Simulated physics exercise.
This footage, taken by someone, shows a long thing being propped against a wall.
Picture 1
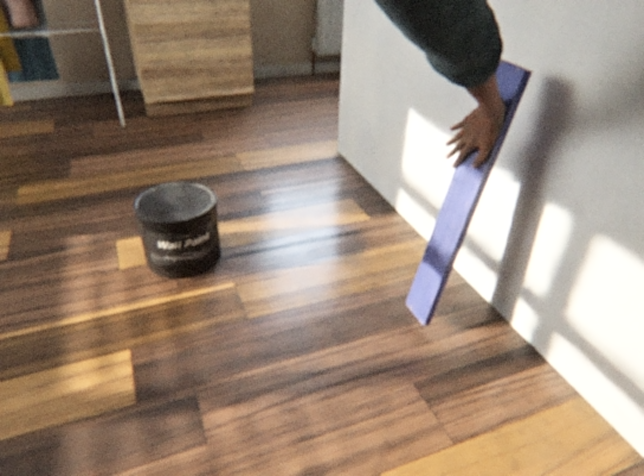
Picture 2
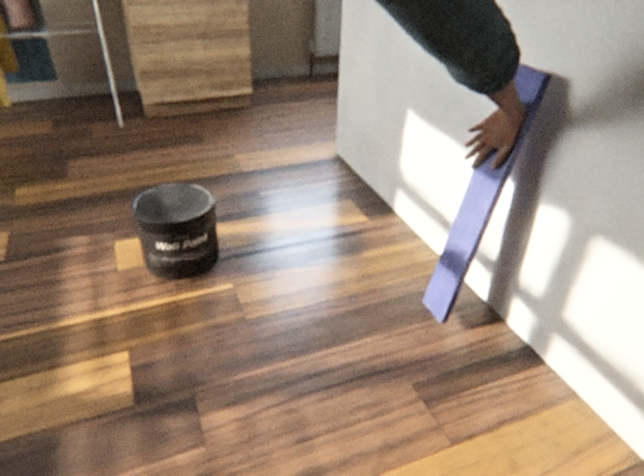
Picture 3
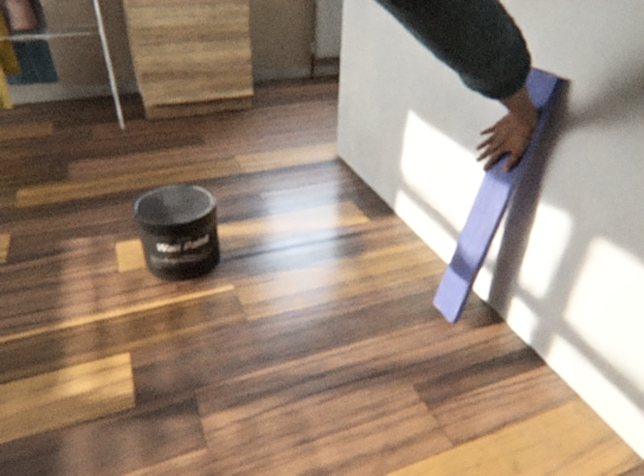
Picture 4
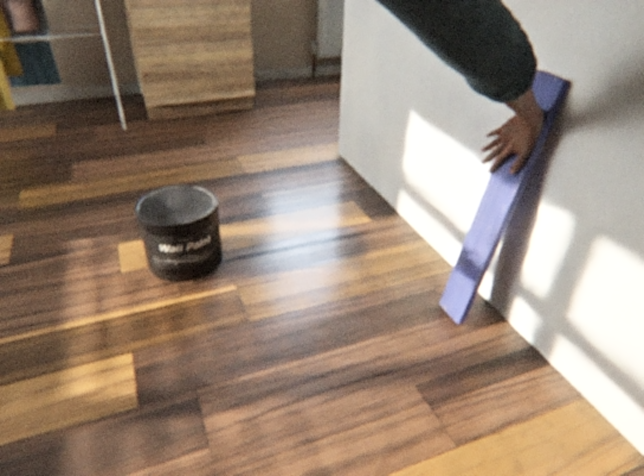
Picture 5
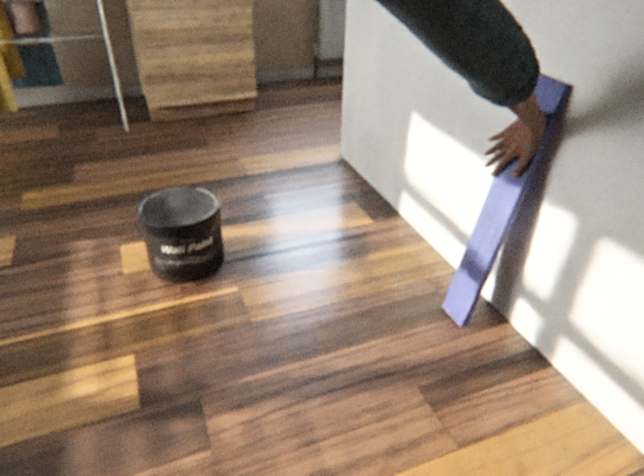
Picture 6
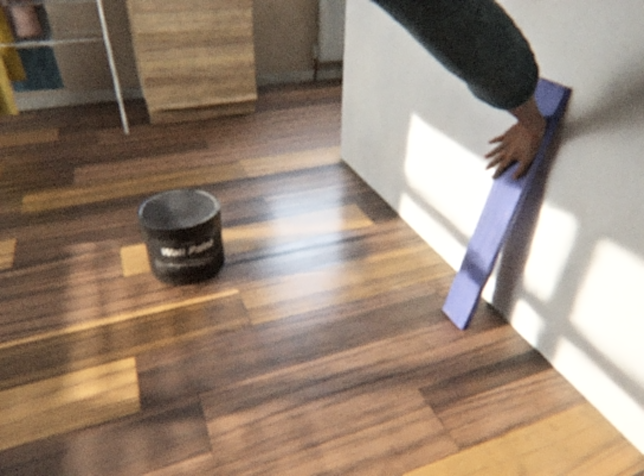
The clip opens with a hand holding a blue plank at a slant just short of a pale, sunlit wall, while a black pail sits on the wooden floor to the left. The hand shifts the plank a little to the right until it leans on the wall, still held.
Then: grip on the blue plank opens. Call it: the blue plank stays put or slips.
Stays put.
Then, 0.20 s after the last picture, nothing has stirred.
Then, 0.50 s after the last picture, blue plank resting near (497, 216).
At rest, both in place. Seen from the same camera at the end, blue plank near (497, 216). The plank stays up.
